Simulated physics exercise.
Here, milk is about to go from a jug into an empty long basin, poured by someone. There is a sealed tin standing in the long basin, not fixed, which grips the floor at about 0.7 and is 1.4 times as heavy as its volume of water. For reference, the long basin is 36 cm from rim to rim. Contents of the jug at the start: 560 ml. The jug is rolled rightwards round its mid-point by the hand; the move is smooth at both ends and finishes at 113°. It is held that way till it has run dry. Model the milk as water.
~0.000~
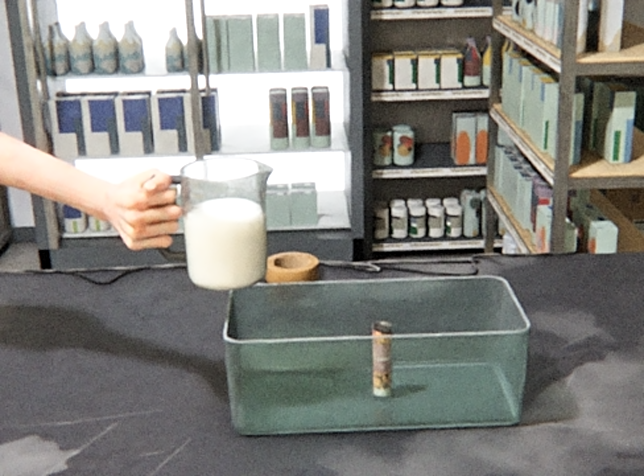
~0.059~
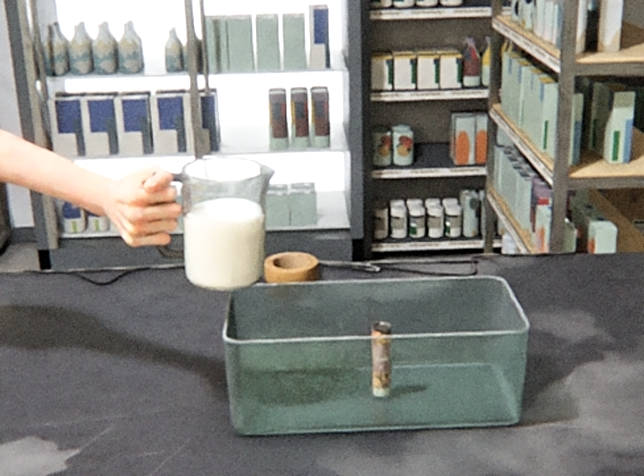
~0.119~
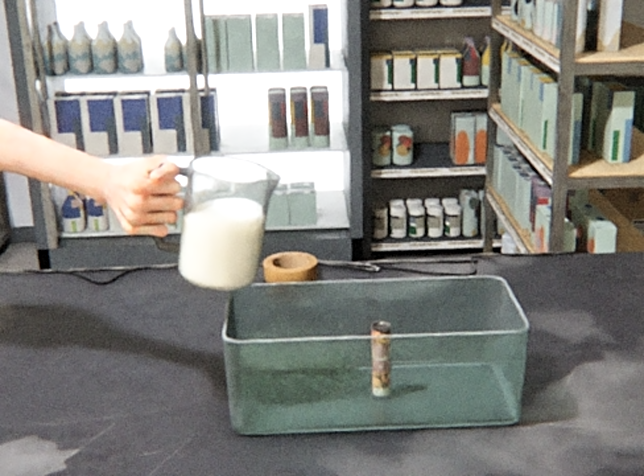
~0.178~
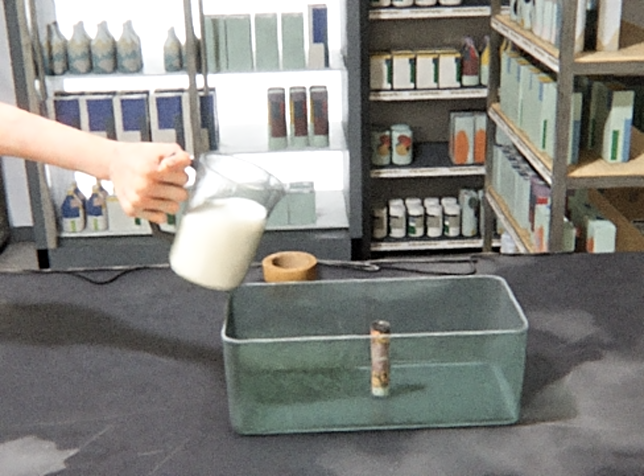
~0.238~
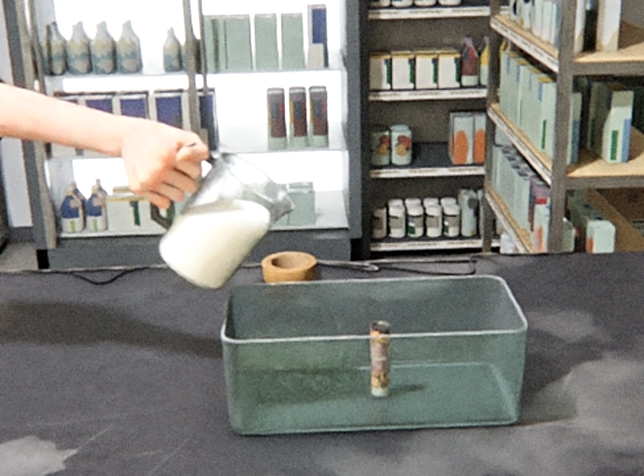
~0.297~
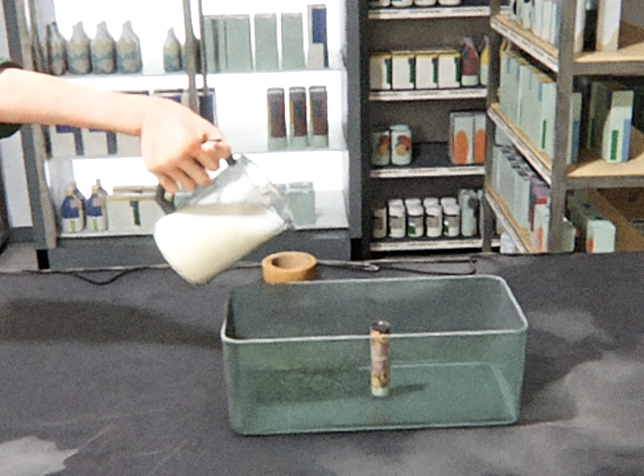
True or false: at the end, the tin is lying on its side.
False.
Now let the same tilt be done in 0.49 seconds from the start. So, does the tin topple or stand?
Result: Tin upright.
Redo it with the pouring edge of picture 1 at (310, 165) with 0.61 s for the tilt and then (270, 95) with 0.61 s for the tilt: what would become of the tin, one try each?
Trial 1 - tin tips; trial 2 - tin tips.
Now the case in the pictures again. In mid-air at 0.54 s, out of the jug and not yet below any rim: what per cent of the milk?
Some 22 % is the figure.
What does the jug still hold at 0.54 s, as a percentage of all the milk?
Close to 58 percent of the liquid remains at that time.
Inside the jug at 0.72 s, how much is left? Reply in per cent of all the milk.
Around 12 percent of it.
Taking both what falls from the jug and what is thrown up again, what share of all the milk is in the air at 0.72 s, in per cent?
Around 10 percent of the liquid.
Then, 0.54 s in, the tilt is 109° and 58 per cent is still to pour; the tin stands where it began.
Then, 0.72 s in, the tilt is 113° and 12 per cent is still to pour; the tin stands where it began.
Then, 0.91 s in, the tilt is 113° and 1 per cent is still to pour; the tin stands where it began.
Then, 1.11 s in, the tilt is 113° and 0 per cent is still to pour; the tin stands where it began.
Finally, the tin stands where it began.
